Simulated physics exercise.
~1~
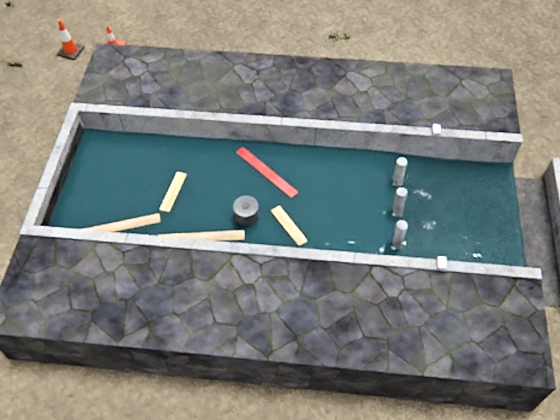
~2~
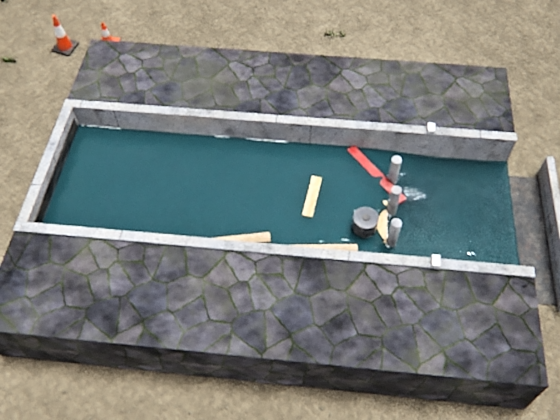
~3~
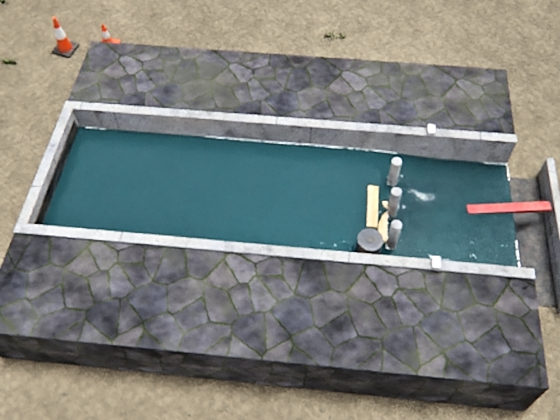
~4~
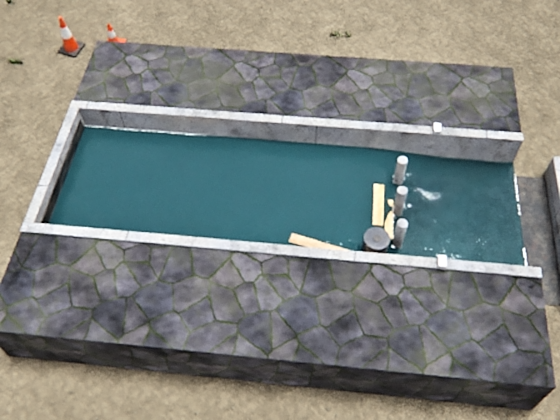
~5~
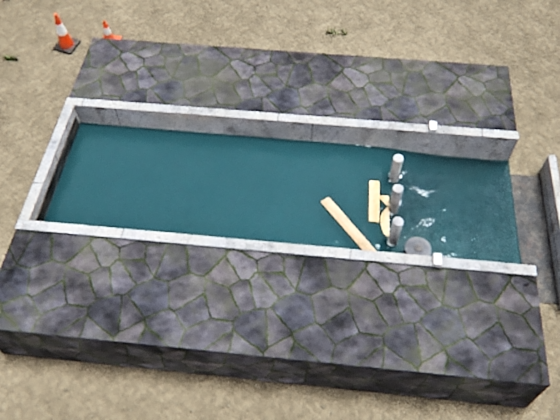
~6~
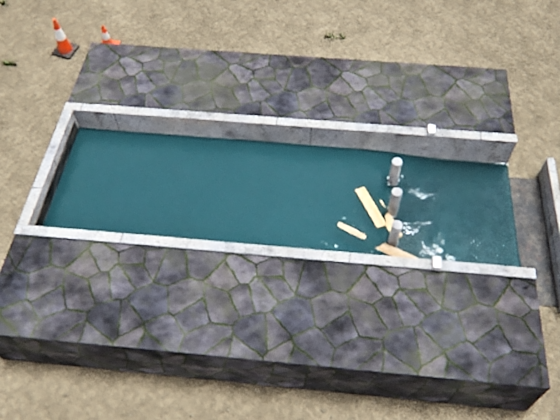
A long stone-walled channel of teal water lies on sandy ground, seen from above at an angle, with two orange cones at the upper left and three pale posts standing towards the right end. A red plank, a grey tub and four pale tan boards float in it and drift right. The red plank reaches the posts, gets past them and leaves over the right end, while the tub and some boards bunch up at the posts. A longer board drifts in along the near wall, and the tub slips by the lowest post. Finally the tub is gone, and three tan boards remain around the posts.
